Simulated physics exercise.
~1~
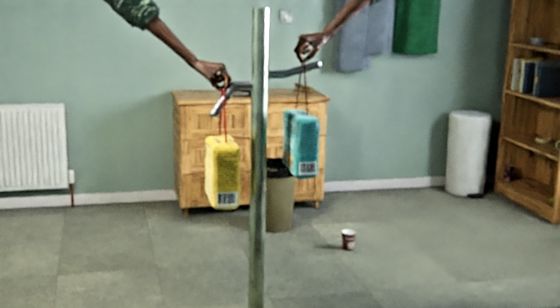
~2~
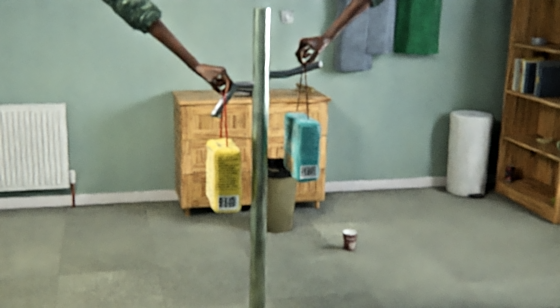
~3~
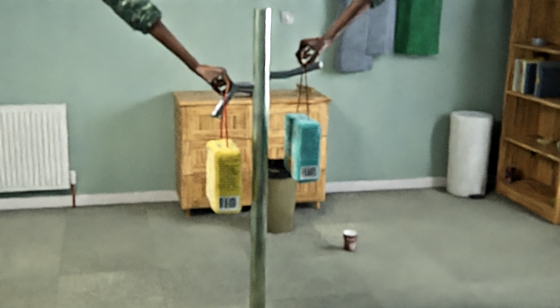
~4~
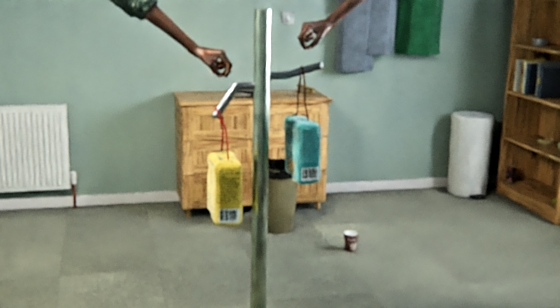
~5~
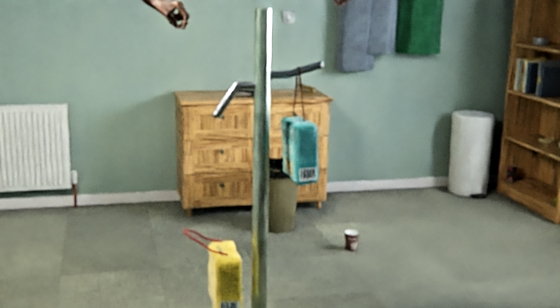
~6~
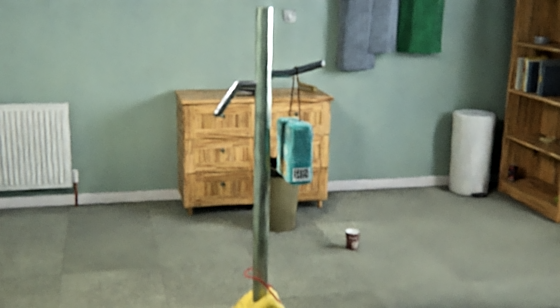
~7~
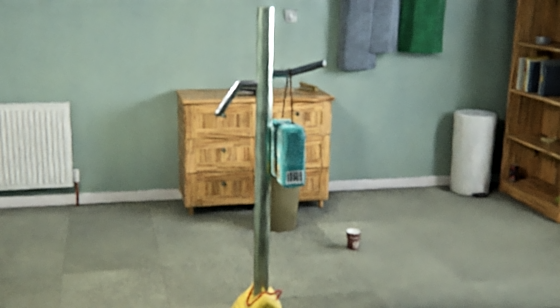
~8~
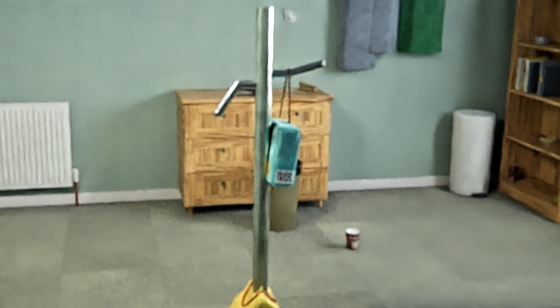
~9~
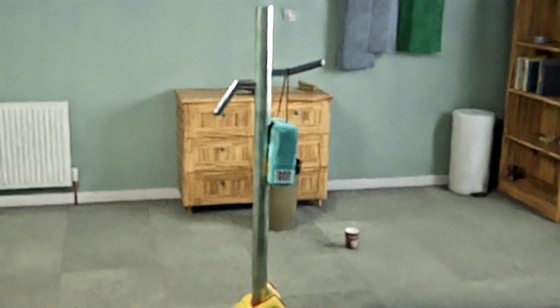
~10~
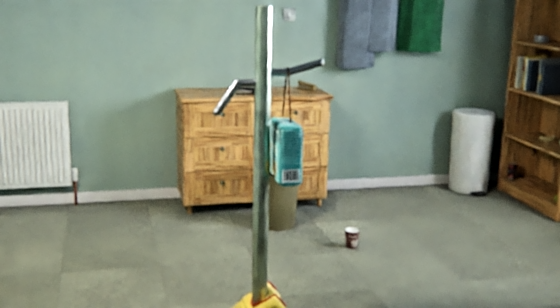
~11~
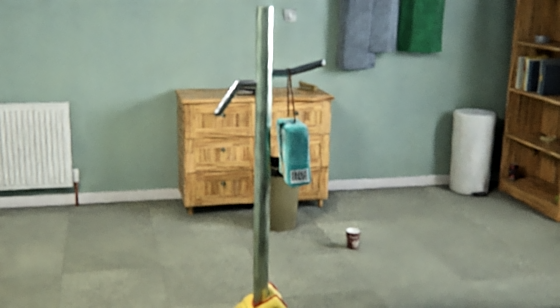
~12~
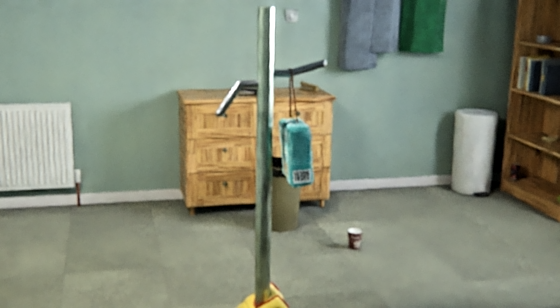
Yellow sack slipping off a bent bar and dropping to the floor after hands let go, while a turquoise bag stays hanging.
